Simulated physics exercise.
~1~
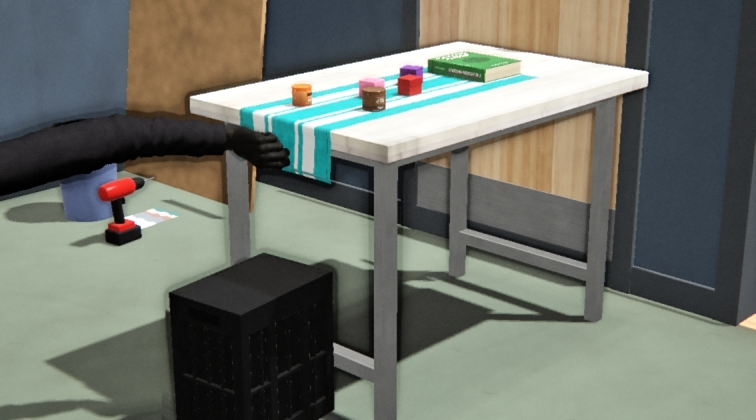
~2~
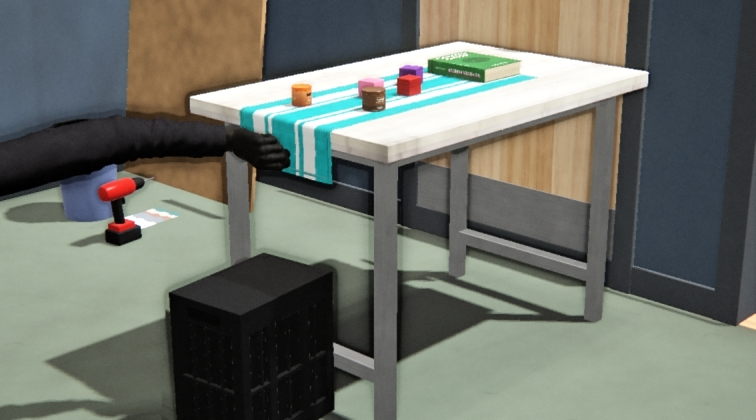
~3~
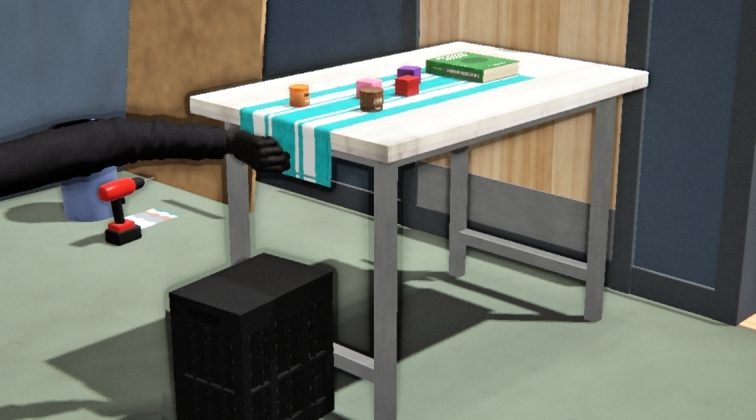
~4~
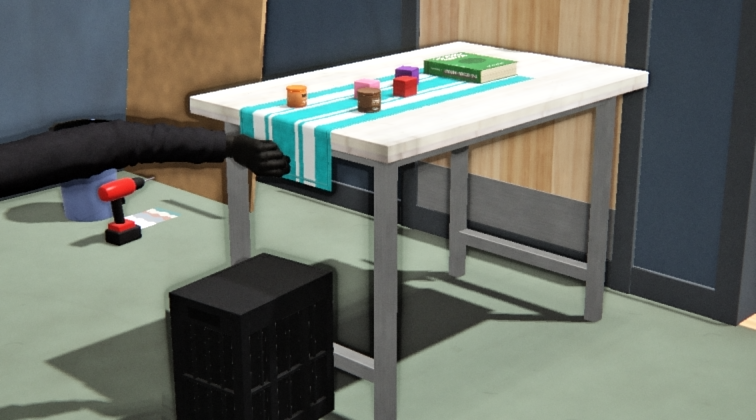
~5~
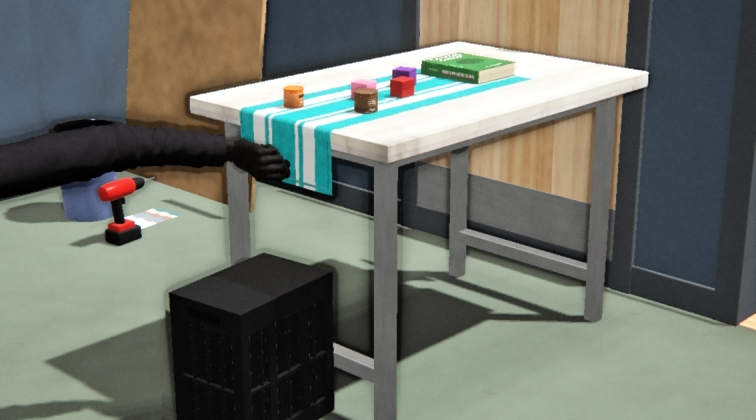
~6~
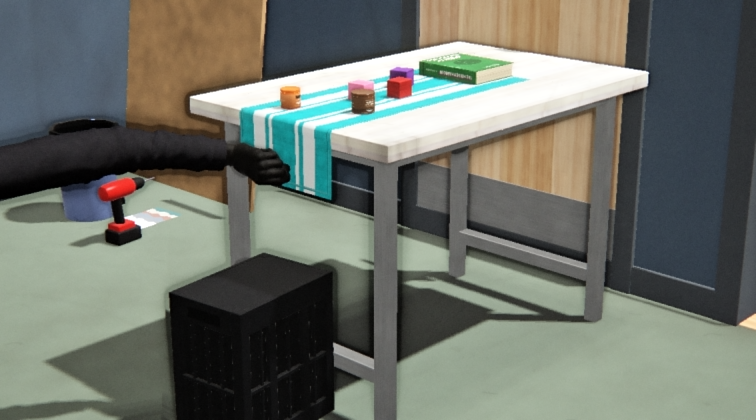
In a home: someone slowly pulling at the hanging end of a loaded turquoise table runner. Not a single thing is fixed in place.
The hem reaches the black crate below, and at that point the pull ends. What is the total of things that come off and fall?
The total is two.
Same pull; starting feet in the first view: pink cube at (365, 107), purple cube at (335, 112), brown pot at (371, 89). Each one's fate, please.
In the end the pink cube gets dislodged, while the purple cube gets dislodged and the brown pot rides it out.
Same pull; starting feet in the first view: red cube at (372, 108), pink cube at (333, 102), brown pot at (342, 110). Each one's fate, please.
Outcome: Red cube falls away, pink cube falls away, brown pot falls away.
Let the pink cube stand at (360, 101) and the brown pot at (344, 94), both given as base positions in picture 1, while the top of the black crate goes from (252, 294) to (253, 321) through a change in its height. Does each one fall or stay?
The pink cube is lost, the brown pot is lost.
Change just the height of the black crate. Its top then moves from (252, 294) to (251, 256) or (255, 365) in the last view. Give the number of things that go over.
Then 1 and 4.
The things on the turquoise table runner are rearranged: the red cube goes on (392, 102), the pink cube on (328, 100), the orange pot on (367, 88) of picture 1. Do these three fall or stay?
The red cube ends up on top still, the pink cube ends up off the top, the orange pot ends up on top still.
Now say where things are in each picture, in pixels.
In the first picture, hem (331, 184); orange pot (302, 86); brown pot (374, 89); pink cube (372, 80); red cube (410, 77); purple cube (411, 67); top of the crate (252, 294).
In the second picture, hem (333, 184); orange pot (301, 86).
In the third picture, hem (331, 188); brown pot (372, 89).
In the fourth picture, hem (331, 191); pink cube (367, 81); top of the crate (252, 294).
In the fifth picture, hem (332, 195); red cube (402, 79).
In the sixth picture, hem (331, 200); orange pot (290, 88); brown pot (363, 92); pink cube (361, 82); red cube (400, 79); purple cube (402, 69).
A little later, hem near (285, 234); orange pot gone.
Next, hem on the crate; orange pot and brown pot gone.
When it is over, hem on the crate; orange pot and brown pot gone. The answer is two.
